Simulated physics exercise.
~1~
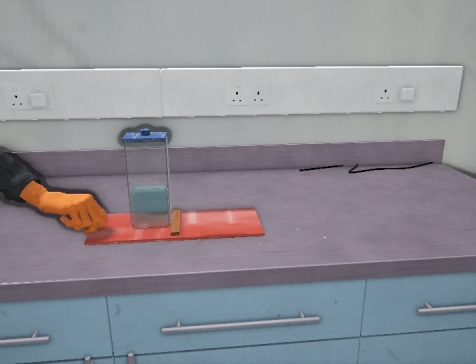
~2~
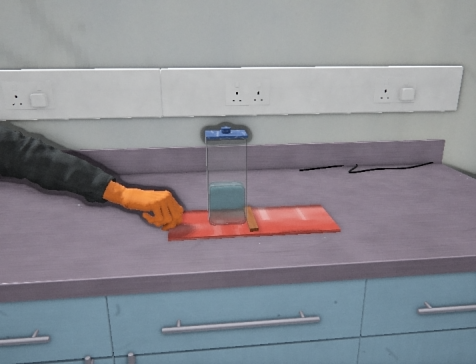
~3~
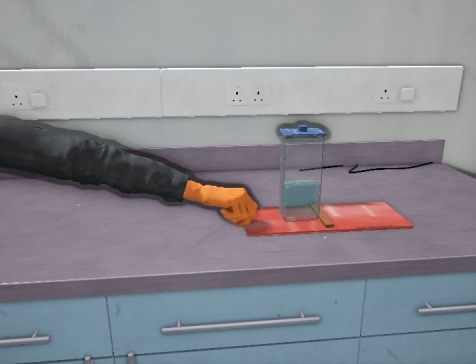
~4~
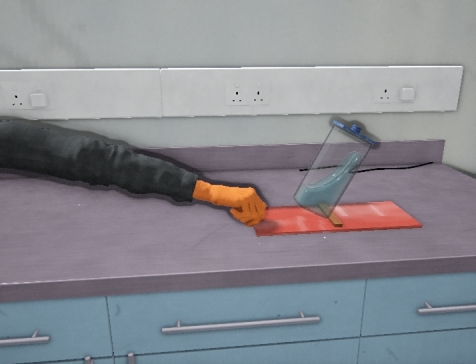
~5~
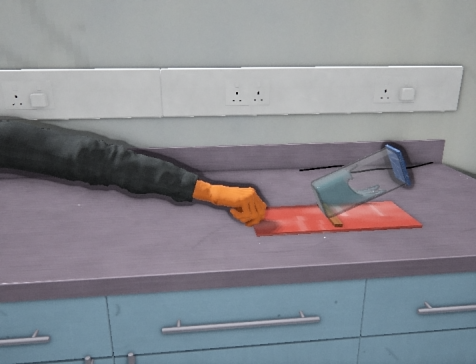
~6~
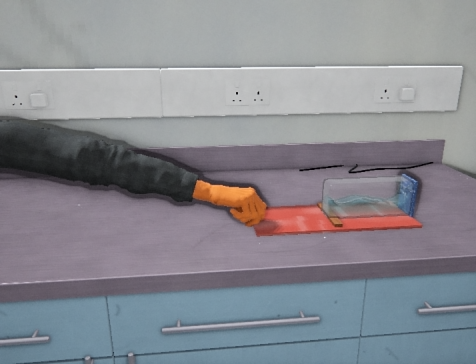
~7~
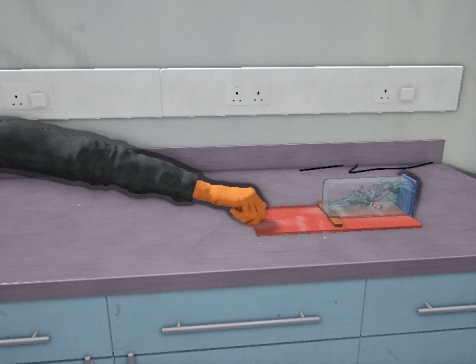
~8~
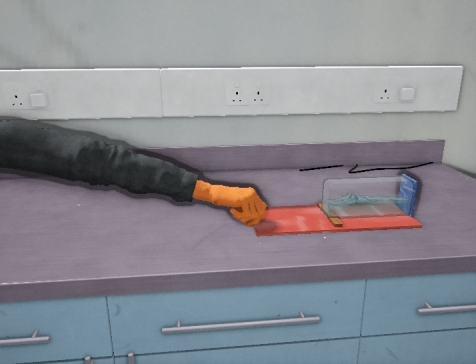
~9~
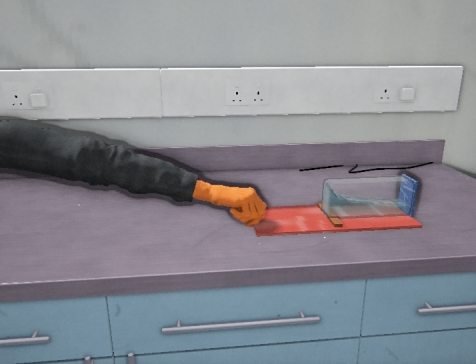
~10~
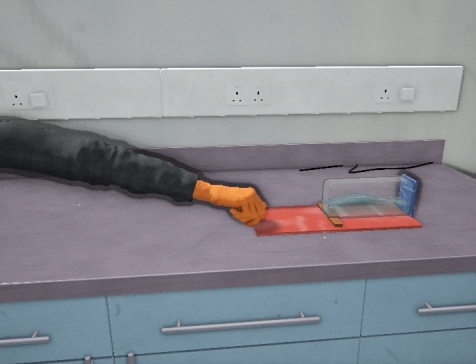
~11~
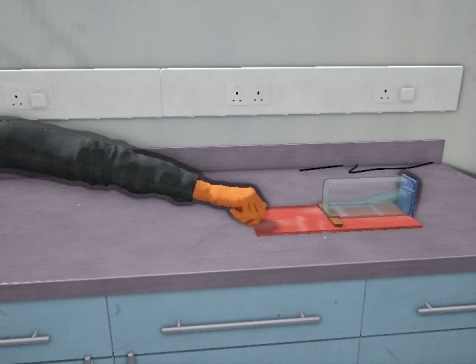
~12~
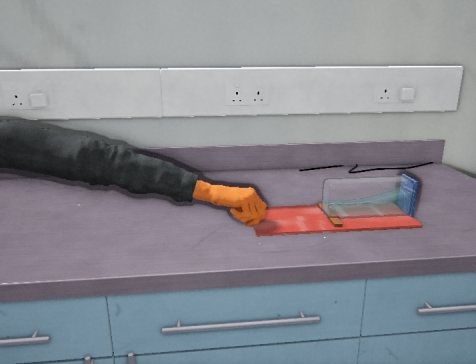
A gloved hand slides a red board right, stops, and the water bottle topples onto its side.
